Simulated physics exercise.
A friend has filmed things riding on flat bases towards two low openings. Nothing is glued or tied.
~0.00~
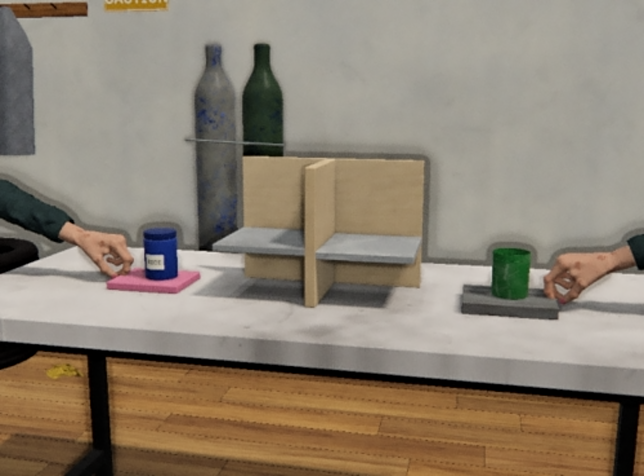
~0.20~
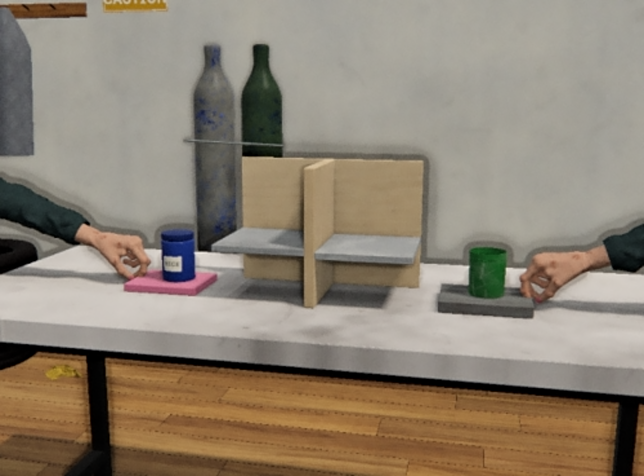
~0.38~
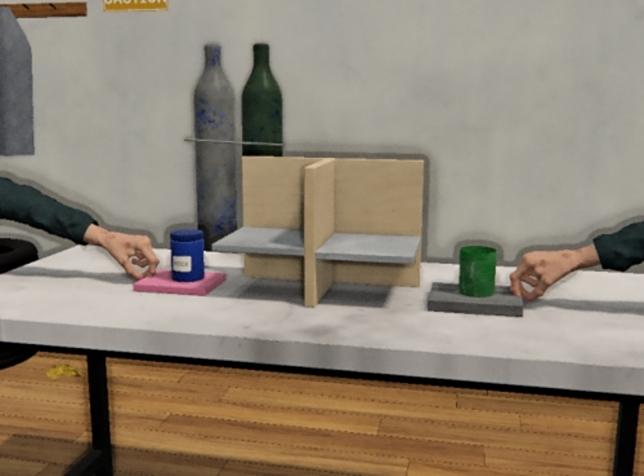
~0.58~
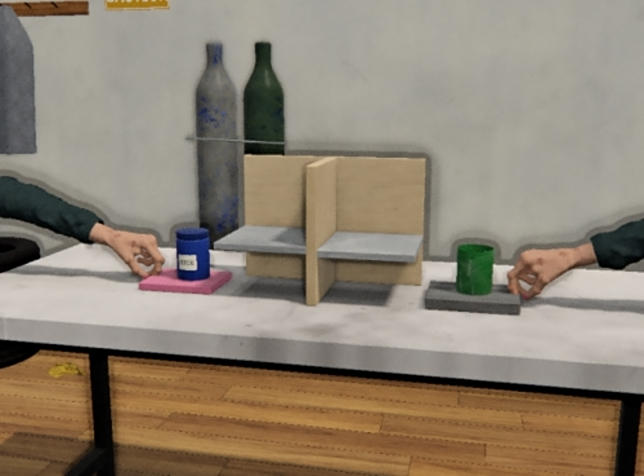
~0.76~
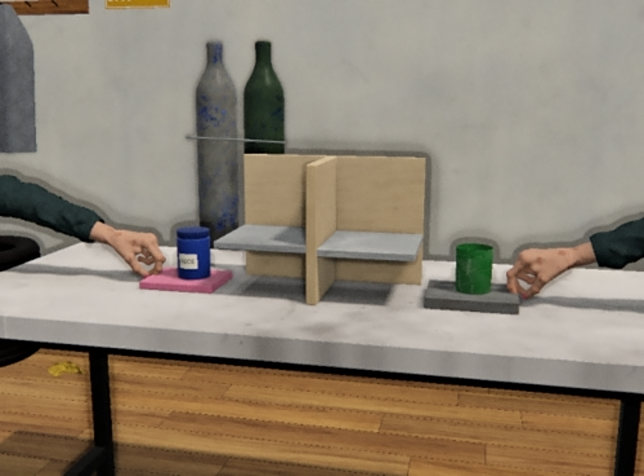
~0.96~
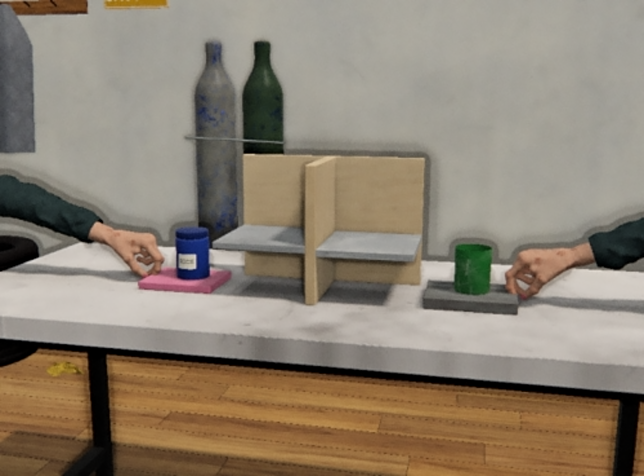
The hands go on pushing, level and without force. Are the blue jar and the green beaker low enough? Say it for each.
Outcome: The blue jar gets scraped off its spot and the green beaker gets scraped off its spot.
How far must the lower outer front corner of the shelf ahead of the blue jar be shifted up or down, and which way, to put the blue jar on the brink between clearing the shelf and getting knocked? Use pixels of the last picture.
Some 8 pixels, up.
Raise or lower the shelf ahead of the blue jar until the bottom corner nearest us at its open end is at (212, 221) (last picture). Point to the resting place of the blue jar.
Near (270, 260).
After 2.14 s, blue jar tipped 30° from how it was near (217, 250); green beaker tipped 17° from how it was near (433, 263).
After 2.60 s, blue jar on its side near (207, 261); green beaker on its side near (440, 267).
At rest (3.9 s), the blue jar is knocked back, near (231, 263); the green beaker is knocked back, near (434, 275).
